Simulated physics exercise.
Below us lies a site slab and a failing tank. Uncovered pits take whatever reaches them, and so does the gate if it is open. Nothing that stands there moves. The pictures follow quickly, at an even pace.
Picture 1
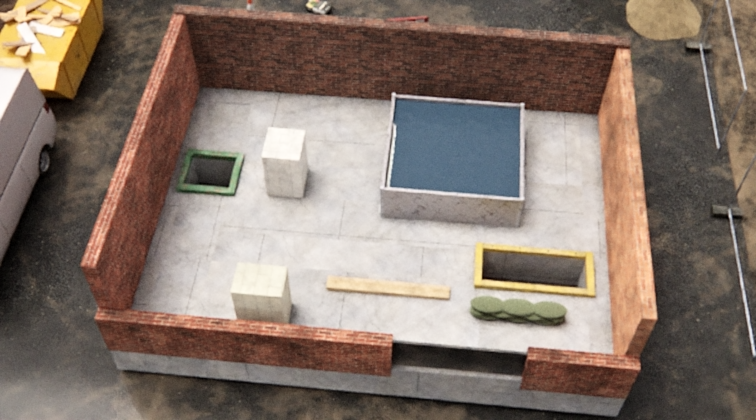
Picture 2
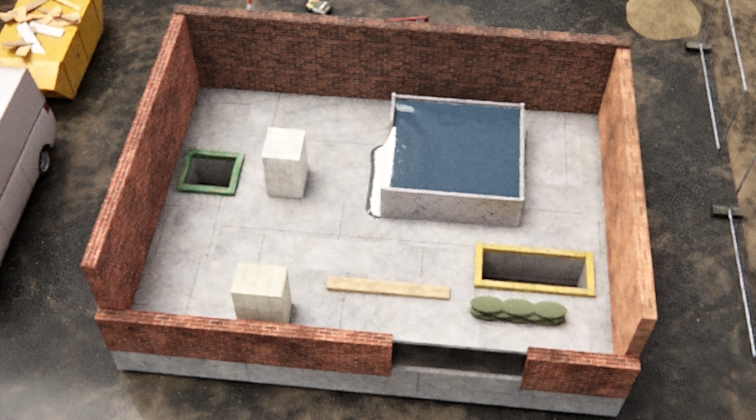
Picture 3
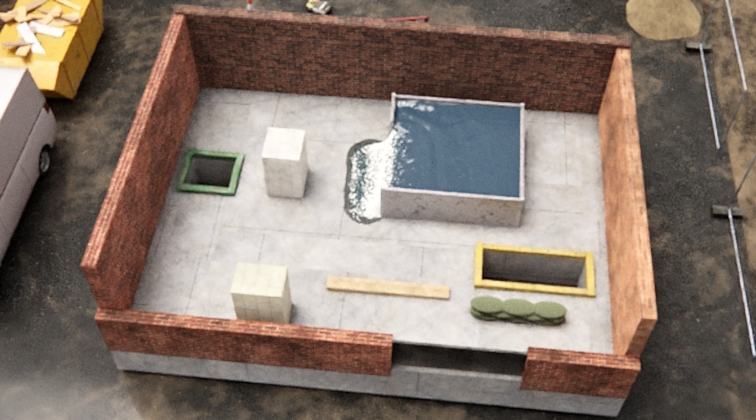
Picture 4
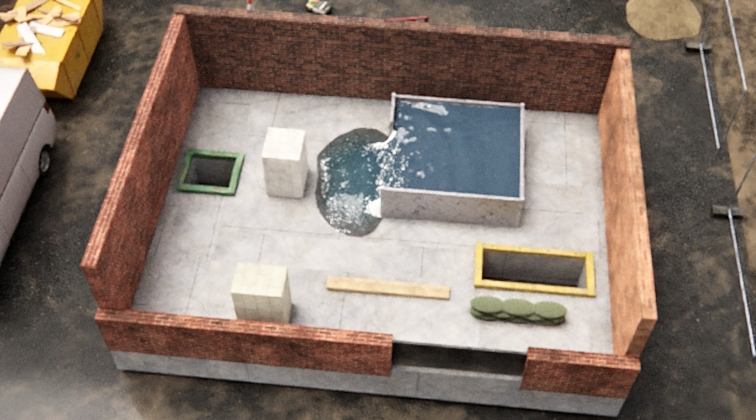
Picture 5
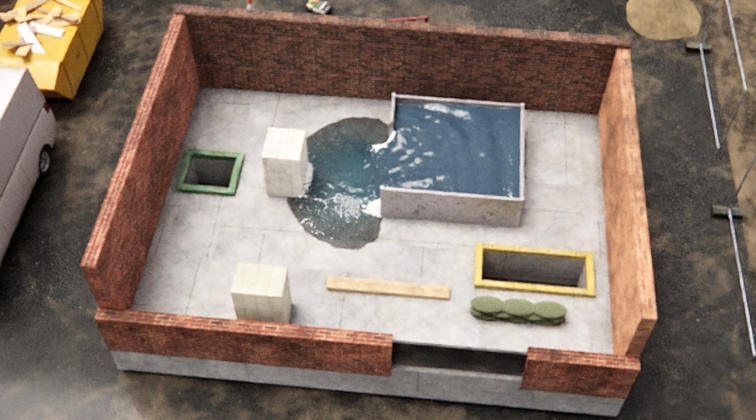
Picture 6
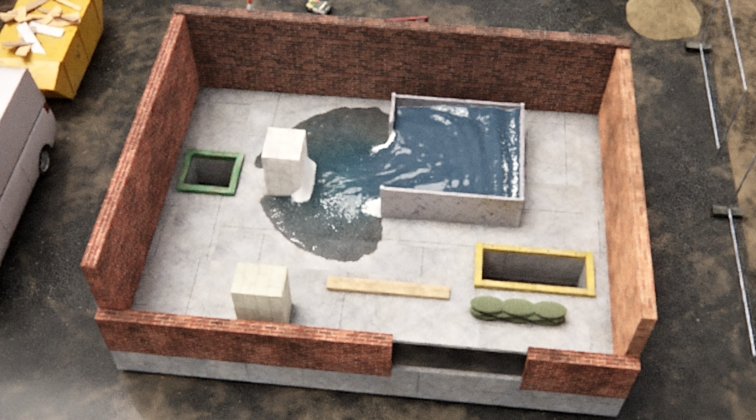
At first, dark blue water sits still in an open, low-walled tank on a brick-walled slab. Then water pours from the tank's left side onto the pale floor, foaming as it goes. The puddle spreads left in a widening, rounded sheet, reaches the upper pale block and wraps around it.
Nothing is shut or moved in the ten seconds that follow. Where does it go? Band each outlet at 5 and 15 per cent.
The gate takes not even 5 %; the yellow pit takes not even 5 %; the green pit takes between 5 and 15 %.
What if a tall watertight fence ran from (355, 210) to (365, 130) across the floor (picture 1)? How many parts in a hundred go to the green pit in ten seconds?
In per cent: Green 0.
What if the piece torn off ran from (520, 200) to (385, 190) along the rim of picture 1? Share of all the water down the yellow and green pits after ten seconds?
In per cent: Yellow 20, green 2.
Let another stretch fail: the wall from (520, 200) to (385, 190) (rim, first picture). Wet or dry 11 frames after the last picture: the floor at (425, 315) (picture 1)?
There: Under water.
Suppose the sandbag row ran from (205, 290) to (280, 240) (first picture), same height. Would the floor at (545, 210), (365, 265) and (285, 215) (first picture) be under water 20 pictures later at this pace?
One after the other: No water, clear, wet.
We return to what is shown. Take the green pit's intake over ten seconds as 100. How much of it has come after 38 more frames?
I make it 60 per cent.
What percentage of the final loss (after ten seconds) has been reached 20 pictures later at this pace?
Near 15 in a hundred.
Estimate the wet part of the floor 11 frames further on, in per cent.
About 45 per cent.
A moment on, water covers 35 % of the floor; the gate 0 %, the yellow pit 0 %, the green pit 0 %.
Next, water covers 45 % of the floor; the gate 0 %, the yellow pit 0 %, the green pit 0 %.
Then, water covers 55 % of the floor; the gate 0 %, the yellow pit 0 %, the green pit 2 %.
Later, water covers 70 % of the floor; the gate 0 %, the yellow pit 0 %, the green pit 6 %.
In the end, water covers 90 % of the floor; the gate 0 %, the yellow pit 0 %, the green pit 10 %.
